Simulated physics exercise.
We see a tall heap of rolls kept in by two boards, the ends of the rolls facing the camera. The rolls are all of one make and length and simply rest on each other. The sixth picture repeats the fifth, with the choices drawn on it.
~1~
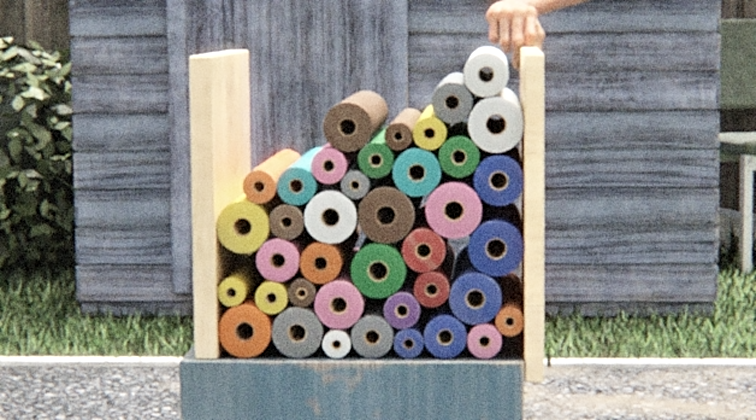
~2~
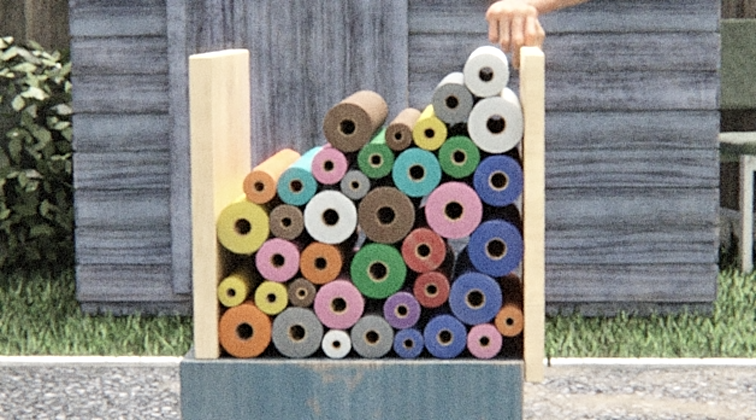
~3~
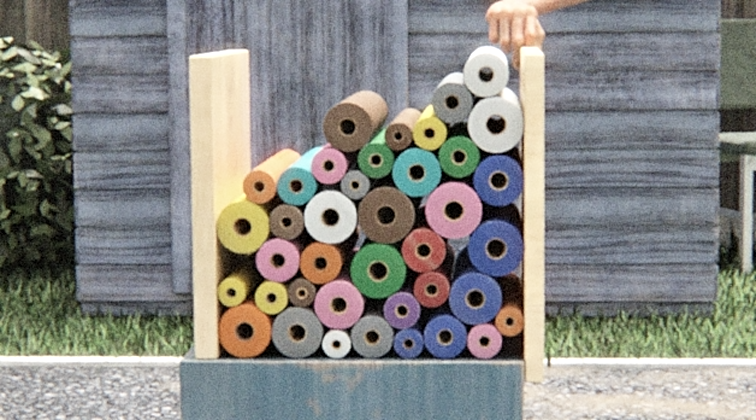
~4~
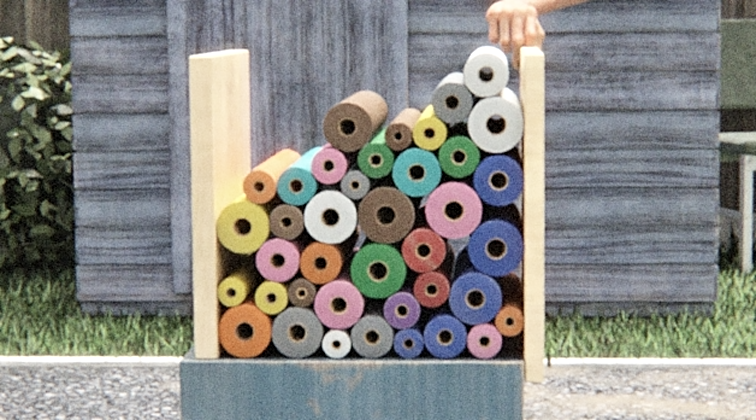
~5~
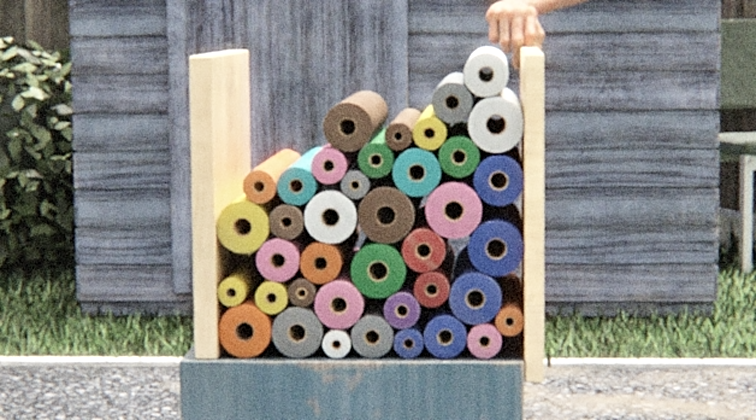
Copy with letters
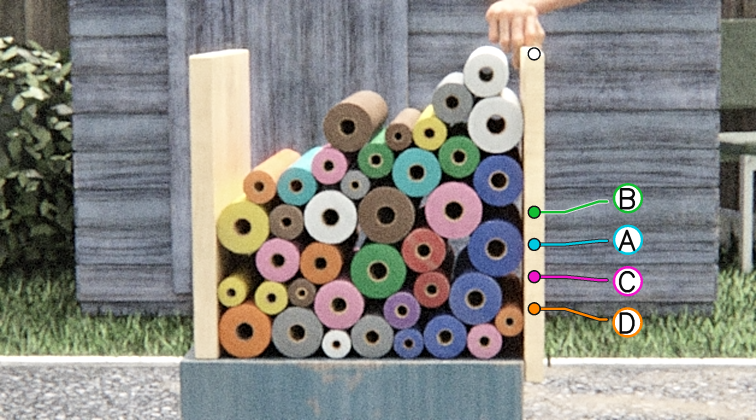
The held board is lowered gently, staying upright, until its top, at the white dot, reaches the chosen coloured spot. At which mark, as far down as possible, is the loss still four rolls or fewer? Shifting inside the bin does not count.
No lower than B.
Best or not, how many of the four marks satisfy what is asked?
One of them.
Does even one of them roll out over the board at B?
Yes.
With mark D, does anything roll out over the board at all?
At D: Yes.
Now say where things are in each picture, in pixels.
In the first frame, a yellow roll (231, 292); a turquoise roll (296, 186); a brown roll (347, 127).
In the second frame, a brown roll (347, 127); side board (531, 201).
In the third frame, an orange roll (245, 331); a blue roll (446, 337).
In the fourth frame, a red roll (432, 290).
In the fifth frame, a pink roll (278, 260); a yellow roll (231, 292); a turquoise roll (296, 186).
On the marked copy, A at (534, 245); B at (534, 212); C at (534, 276); D at (534, 309); the white dot at (534, 54).
Following B. Soon after the start, top of the board (525, 125).
Later, top of the board (525, 205).
In the end, top of the board (525, 211), three out over the board.
As for the rest, A more than four out over the board; C more than four out over the board; D more than four out over the board.
